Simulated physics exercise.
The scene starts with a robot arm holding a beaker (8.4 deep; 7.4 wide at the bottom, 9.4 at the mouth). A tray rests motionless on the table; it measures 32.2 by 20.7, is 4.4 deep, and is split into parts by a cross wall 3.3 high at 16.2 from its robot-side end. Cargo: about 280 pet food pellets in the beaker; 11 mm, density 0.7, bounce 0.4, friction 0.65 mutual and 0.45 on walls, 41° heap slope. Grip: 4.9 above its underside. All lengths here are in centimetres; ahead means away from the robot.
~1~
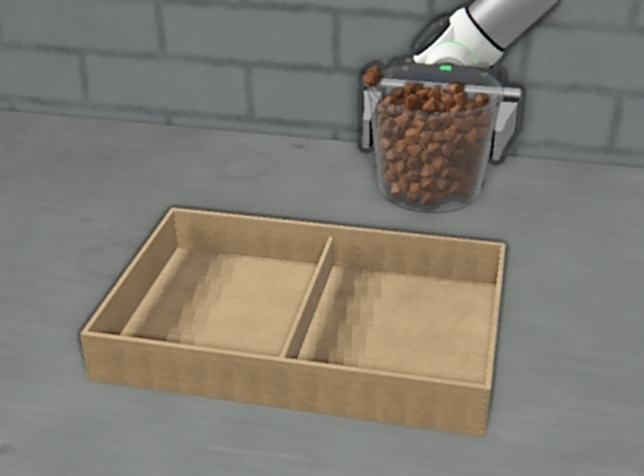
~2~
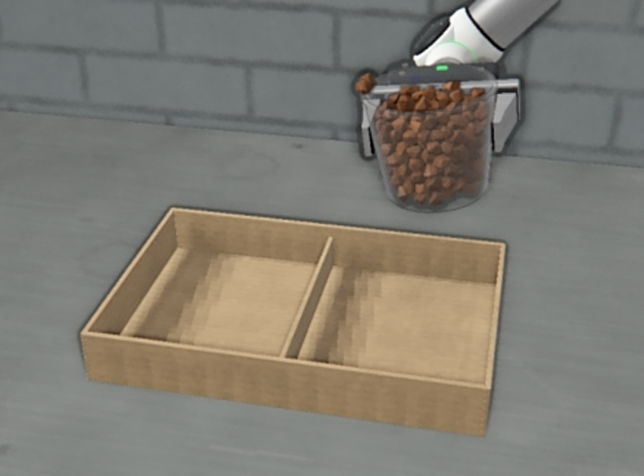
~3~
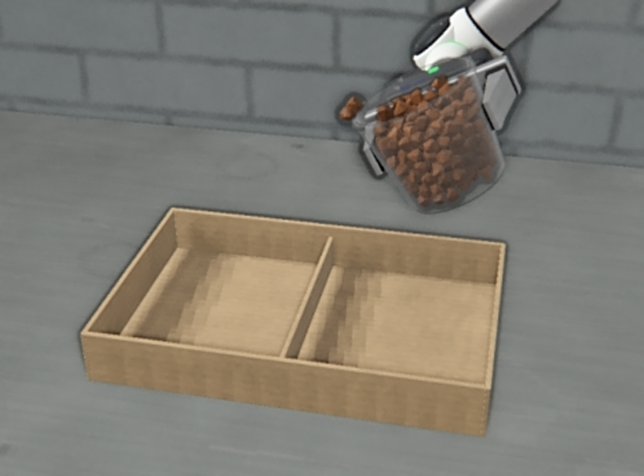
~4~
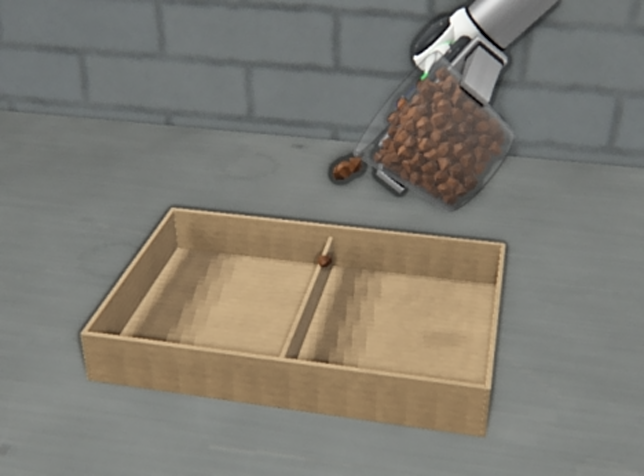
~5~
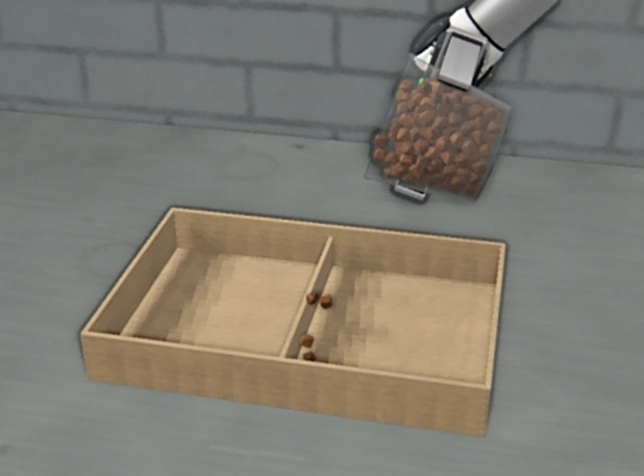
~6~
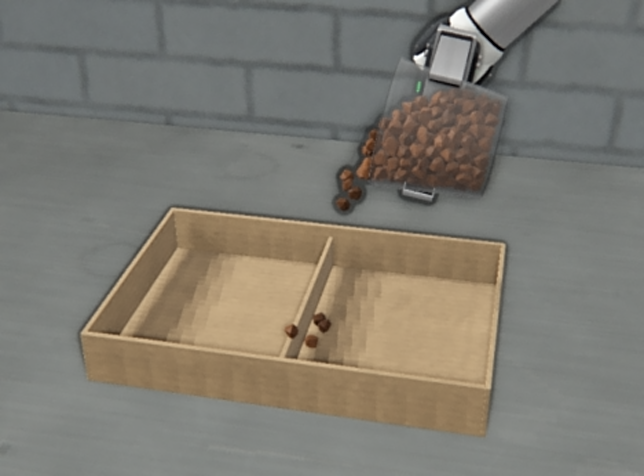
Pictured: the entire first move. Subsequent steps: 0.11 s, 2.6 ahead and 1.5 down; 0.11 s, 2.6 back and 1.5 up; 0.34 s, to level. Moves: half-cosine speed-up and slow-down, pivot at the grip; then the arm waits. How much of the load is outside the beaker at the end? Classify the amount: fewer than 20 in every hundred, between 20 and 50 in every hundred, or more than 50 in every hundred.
Between 20 and 50 in every hundred.
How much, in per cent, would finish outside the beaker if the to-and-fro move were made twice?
My guess is near 45 per cent.
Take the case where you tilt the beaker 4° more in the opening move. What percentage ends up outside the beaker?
Roughly 40 percent.
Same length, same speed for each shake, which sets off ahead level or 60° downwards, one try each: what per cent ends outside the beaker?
Near 45 and 20 percent respectively.
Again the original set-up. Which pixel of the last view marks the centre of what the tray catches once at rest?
It lands close to (284, 320).
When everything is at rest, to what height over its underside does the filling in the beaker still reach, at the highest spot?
I'd put it at close to 8.5 centimetres.
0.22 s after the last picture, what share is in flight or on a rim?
That comes to about 11 per cent, more or less.
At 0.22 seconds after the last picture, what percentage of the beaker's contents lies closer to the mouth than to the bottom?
55 per cent.
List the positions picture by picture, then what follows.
Beaker middle at (432, 141), level; upper third of the load around (433, 115), from x 370 to 485, top at y 75; 279 in the beaker, in the first picture.
Beaker middle at (433, 142), tilted 8° forward; upper third of the load around (433, 116), from x 365 to 480, top at y 80, in the second picture.
Beaker middle at (436, 141), tilted 28° forward; upper third of the load around (440, 115), from x 350 to 490, top at y 85; 278 in the beaker, 1 in flight or on a rim, in the third picture.
Beaker middle at (439, 139), tilted 53° forward; upper third of the load around (443, 115), from x 325 to 495, top at y 75; 275 in the beaker, 1 in the robot-side part, 3 in flight or on a rim, in the fourth picture.
Beaker middle at (441, 136), tilted 73° forward; upper third of the load around (444, 112), from x 310 to 495, top at y 85; 275 in the beaker, 4 in the robot-side part, in the fifth picture.
Beaker middle at (441, 135), tilted 81° forward; upper third of the load around (449, 118), from x 290 to 495, top at y 95; 270 in the beaker, 4 in the robot-side part, 5 in flight or on a rim, in the sixth picture.
Then, 0.22 s later, tilted 81° forward, highest piece 22 above the table; 223 in the beaker, 14 in the far-side part, 10 in the robot-side part, 32 in flight or on a rim.
Then, 0.45 s later, tilted 20° forward, highest piece 23 above the table; 197 in the beaker, 40 in the far-side part, 39 in the robot-side part, 3 in flight or on a rim.
Then, 0.76 s later, level, highest piece 24 above the table; 197 in the beaker, 43 in the far-side part, 39 in the robot-side part.
Then, 1.81 s later, level, highest piece 24 above the table; 197 in the beaker, 43 in the far-side part, 39 in the robot-side part.
At rest, 197 in the beaker, 43 in the far-side part, 39 in the robot-side part. That is 29 % outside the beaker.
